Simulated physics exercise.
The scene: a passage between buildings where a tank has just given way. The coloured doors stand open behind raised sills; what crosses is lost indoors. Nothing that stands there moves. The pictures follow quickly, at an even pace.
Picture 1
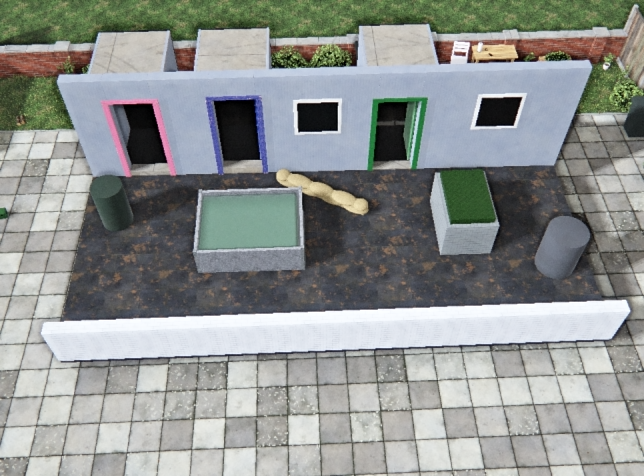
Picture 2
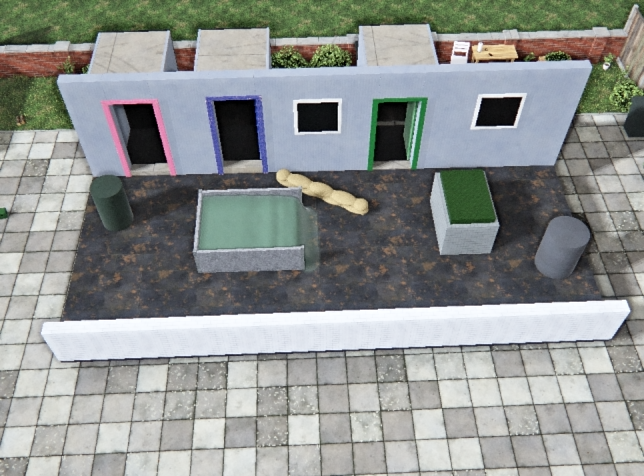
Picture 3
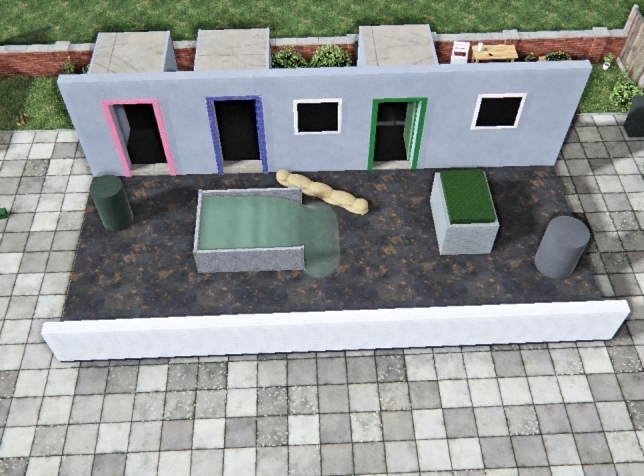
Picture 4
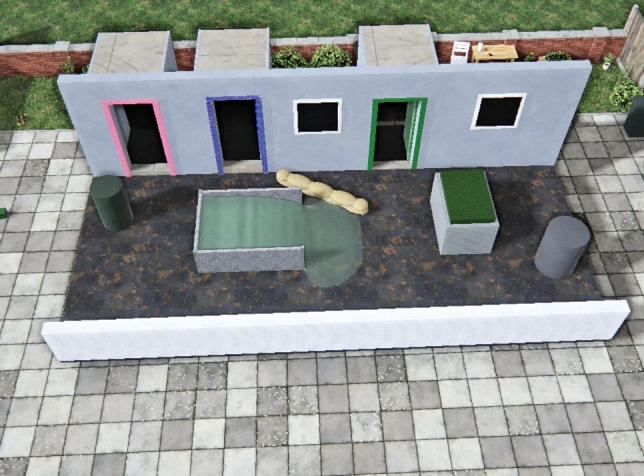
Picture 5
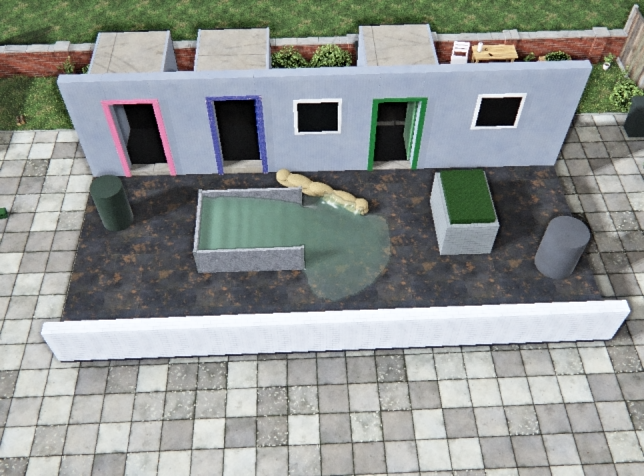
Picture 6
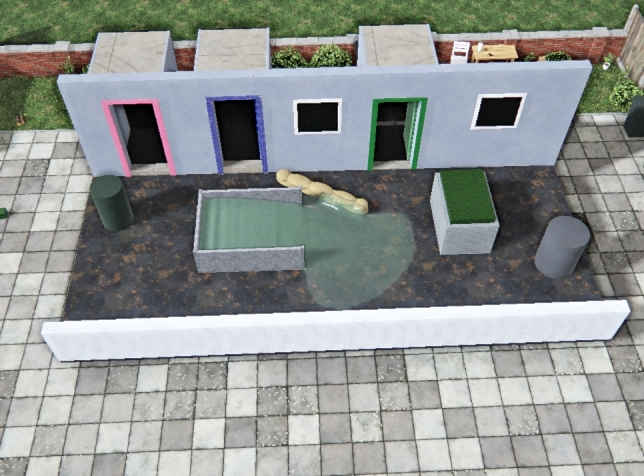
A grey tank opens on its right side and greenish water spreads across the dark floor.
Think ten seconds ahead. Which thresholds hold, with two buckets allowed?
In the end: The pink door holds within the limit; the blue door holds within the limit; the green door floods.
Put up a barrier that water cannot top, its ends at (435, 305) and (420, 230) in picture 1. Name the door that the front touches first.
That is the one in green.
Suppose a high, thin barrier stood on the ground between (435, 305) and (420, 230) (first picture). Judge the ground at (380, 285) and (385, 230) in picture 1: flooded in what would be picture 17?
In turn: Under water, awash.
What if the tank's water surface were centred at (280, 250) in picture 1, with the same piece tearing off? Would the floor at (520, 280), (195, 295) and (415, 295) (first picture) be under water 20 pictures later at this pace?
In that order: Covered, dry, under water.
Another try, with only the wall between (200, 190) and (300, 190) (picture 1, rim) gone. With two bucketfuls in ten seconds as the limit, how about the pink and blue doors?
My reading: The pink door holds; the blue door floods.
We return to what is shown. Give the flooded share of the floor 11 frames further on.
Close to 35 %.
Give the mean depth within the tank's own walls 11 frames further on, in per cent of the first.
Near 32 in a hundred.
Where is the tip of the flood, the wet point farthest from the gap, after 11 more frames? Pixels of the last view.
Around (579, 299).
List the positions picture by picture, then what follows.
The first frame shows the water tank at (250, 221) is whole and still.
In the second frame, water pours out at (300, 231) and has run to (306, 271).
In the third frame, water pours out at (300, 232) and has run to (321, 275).
In the fourth frame, water pours out at (300, 233) and has run to (342, 279).
In the fifth frame, the front is at (387, 256), out from the gap at (300, 233).
In the sixth frame, water pours out at (300, 233) and has run to (411, 249).
A moment on, water covers 25 % of the floor; the pink door not reached, the blue door not reached, the green door not reached.
Next, water covers 35 % of the floor; the pink door not reached, the blue door not reached, the green door under two buckets in.
Then, water covers 50 % of the floor; the pink door not reached, the blue door wet at the sill, nothing in, the green door over two buckets in.
Later, water covers 65 % of the floor; the pink door wet at the sill, nothing in, the blue door wet at the sill, nothing in, the green door far over two buckets in.
In the end, water covers 70 % of the floor; the pink door wet at the sill, nothing in, the blue door wet at the sill, nothing in, the green door far over two buckets in.
